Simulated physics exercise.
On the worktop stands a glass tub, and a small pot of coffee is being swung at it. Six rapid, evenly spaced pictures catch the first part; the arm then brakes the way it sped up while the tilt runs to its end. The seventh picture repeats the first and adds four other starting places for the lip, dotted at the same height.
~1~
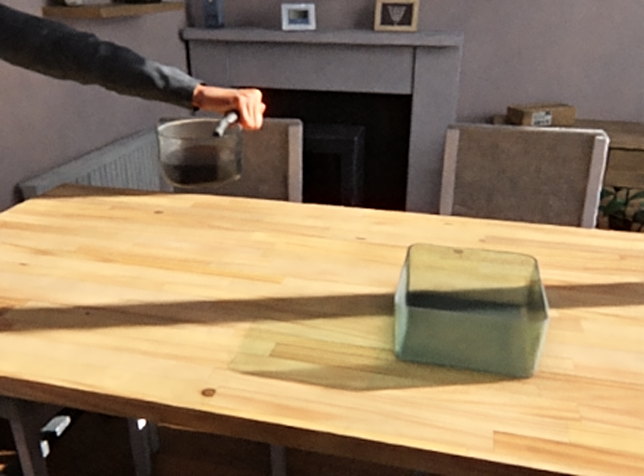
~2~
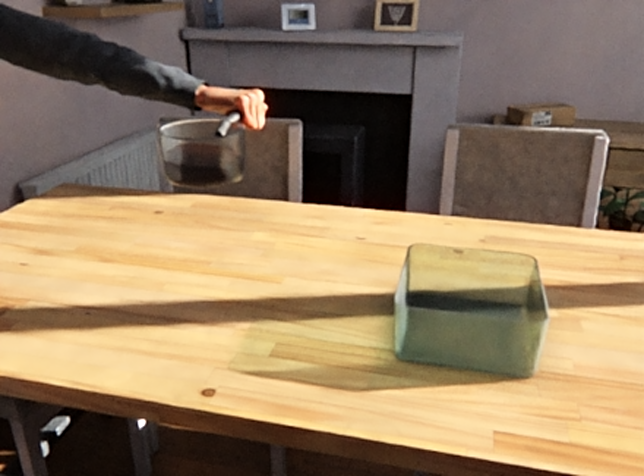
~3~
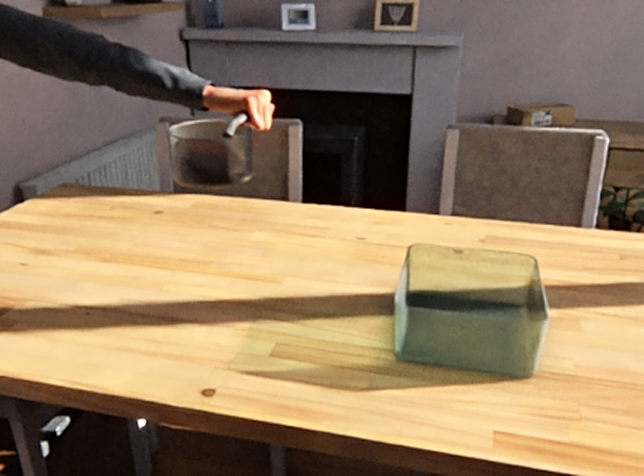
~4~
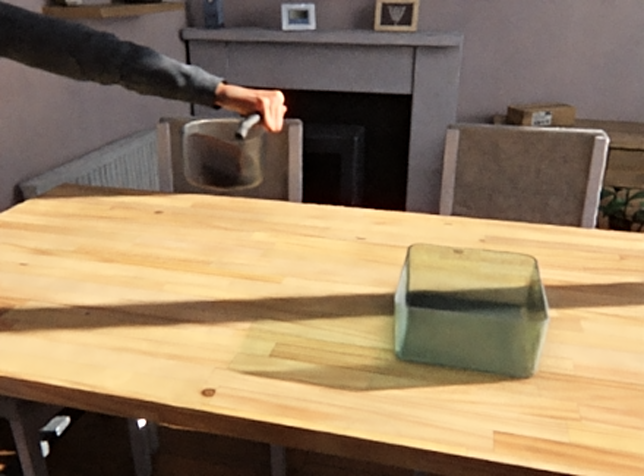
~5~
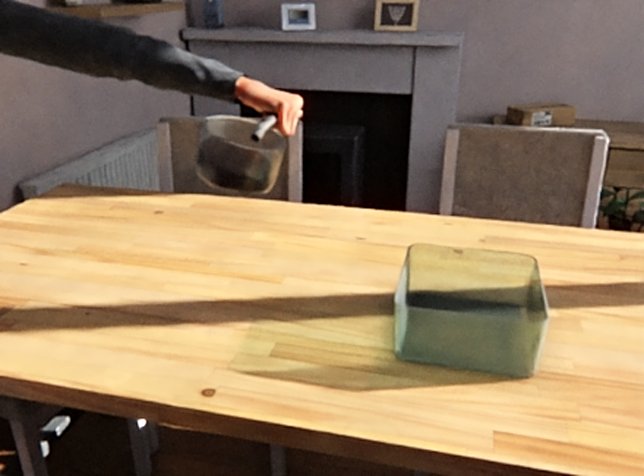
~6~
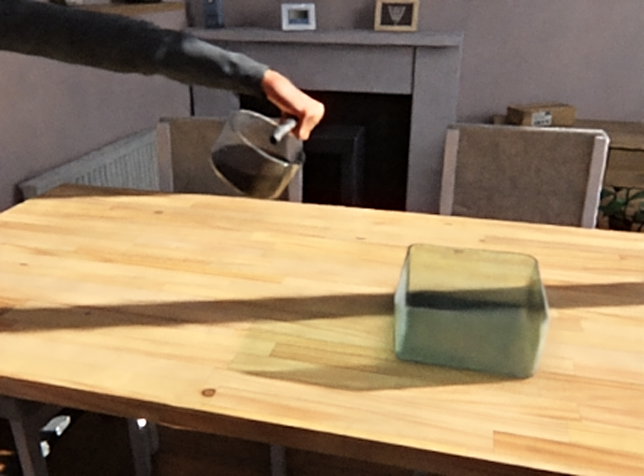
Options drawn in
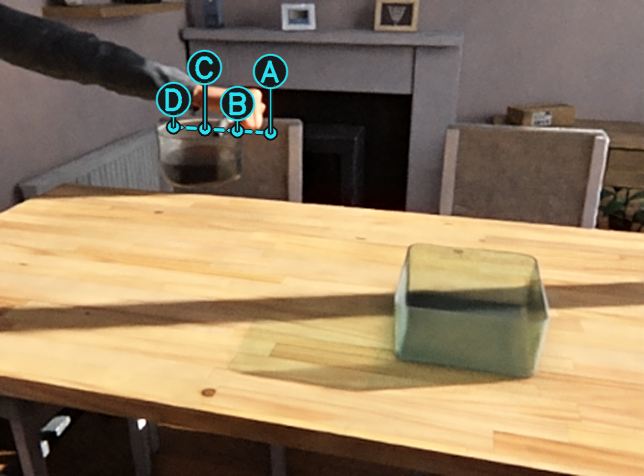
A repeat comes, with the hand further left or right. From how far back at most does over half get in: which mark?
Spot A just does it.
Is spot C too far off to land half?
Yes, that goes wrong.
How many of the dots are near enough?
One of them.
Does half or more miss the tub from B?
Yes, it does.
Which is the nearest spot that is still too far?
That is spot B.
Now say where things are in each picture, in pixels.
The first picture shows upright, lip at (237, 131); tub from (394, 355) to (536, 375); nothing has left yet.
The second picture shows upright, lip at (239, 131); nothing has left yet.
The third picture shows upright, lip at (248, 131); nothing has left yet.
The fourth picture shows tipped about 4°, lip at (263, 135); nothing has left yet.
The fifth picture shows tipped about 16°, lip at (283, 146); nothing has left yet.
The sixth picture shows tipped about 34°, lip at (302, 161); nothing has left yet.
In cyan, A at (270, 133); B at (237, 131); C at (204, 129); D at (173, 127).
For spot A, about 64 % lands in the tub, 19 % falls short and 17 % goes beside or beyond.
For spot B, about 28 % lands in the tub, 62 % falls short and 10 % goes beside or beyond.
For spot C, about 0 % lands in the tub, 99 % falls short.
For spot D, about 0 % lands in the tub, 100 % falls short.
